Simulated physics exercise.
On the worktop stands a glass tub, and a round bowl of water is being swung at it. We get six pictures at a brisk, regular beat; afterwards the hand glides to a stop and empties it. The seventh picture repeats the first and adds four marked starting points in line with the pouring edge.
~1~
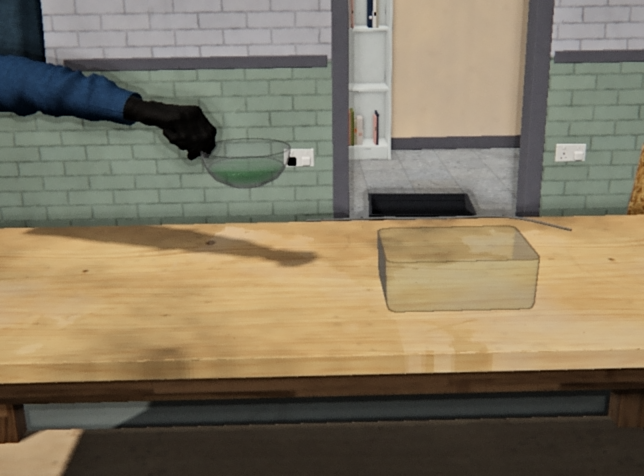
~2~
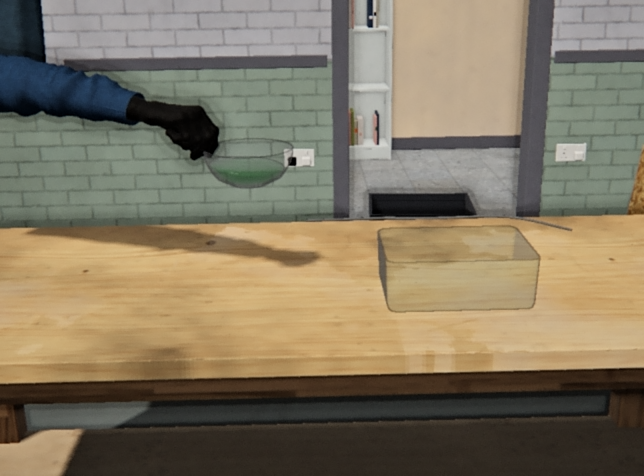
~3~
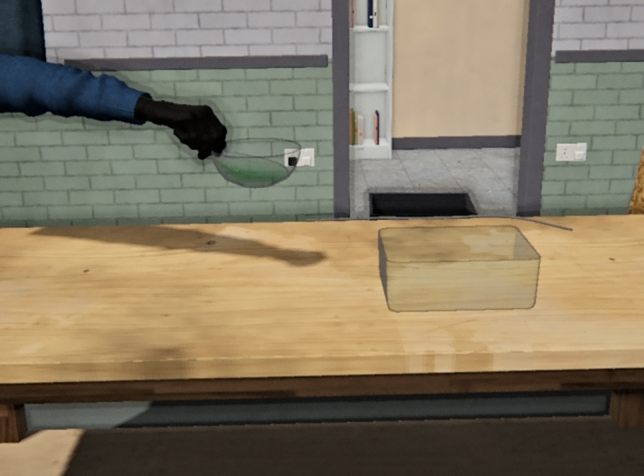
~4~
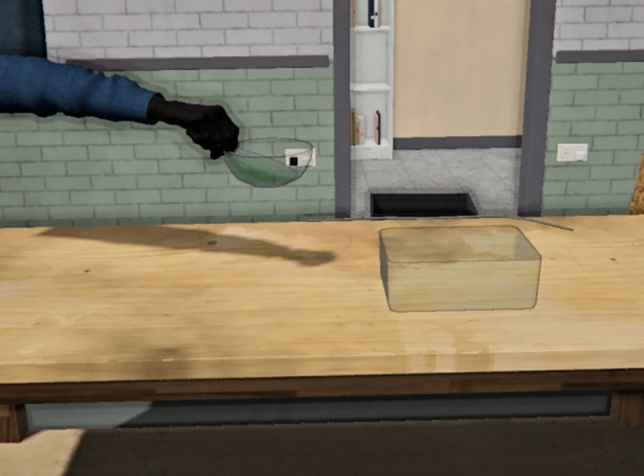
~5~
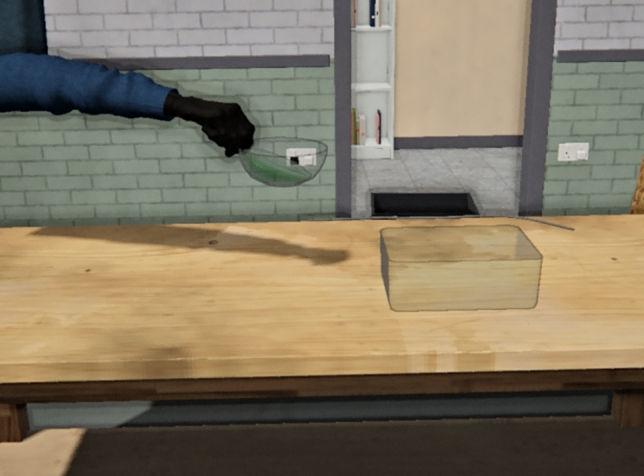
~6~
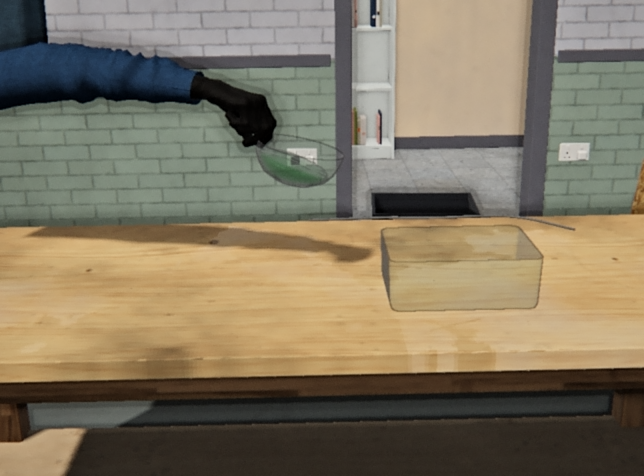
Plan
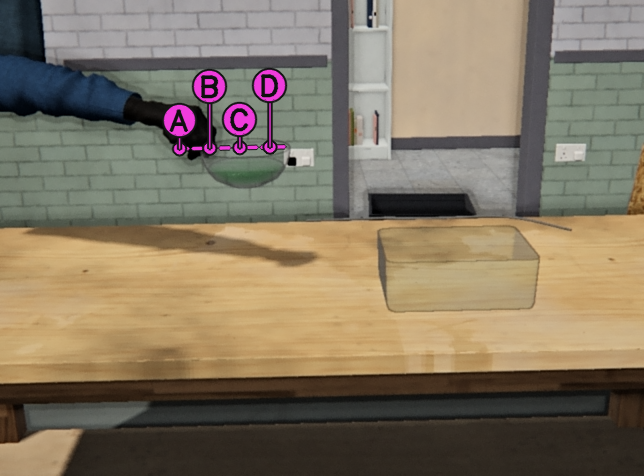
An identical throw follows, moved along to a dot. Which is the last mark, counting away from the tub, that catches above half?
Use place D.
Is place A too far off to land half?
Yes, that goes wrong.
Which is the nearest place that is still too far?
That is place C.
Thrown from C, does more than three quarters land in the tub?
No, less.
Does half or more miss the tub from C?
Yes.
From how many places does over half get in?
One of the four.
On the marked copy, A at (179, 148); B at (209, 148); C at (239, 147); D at (269, 147).
For place A, about 0 % lands in the tub, 100 % falls short.
For place B, about 0 % lands in the tub, 100 % falls short.
For place C, about 30 % lands in the tub, 67 % falls short and 3 % goes beside or beyond.
For place D, about 68 % lands in the tub, 24 % falls short and 8 % goes beside or beyond.
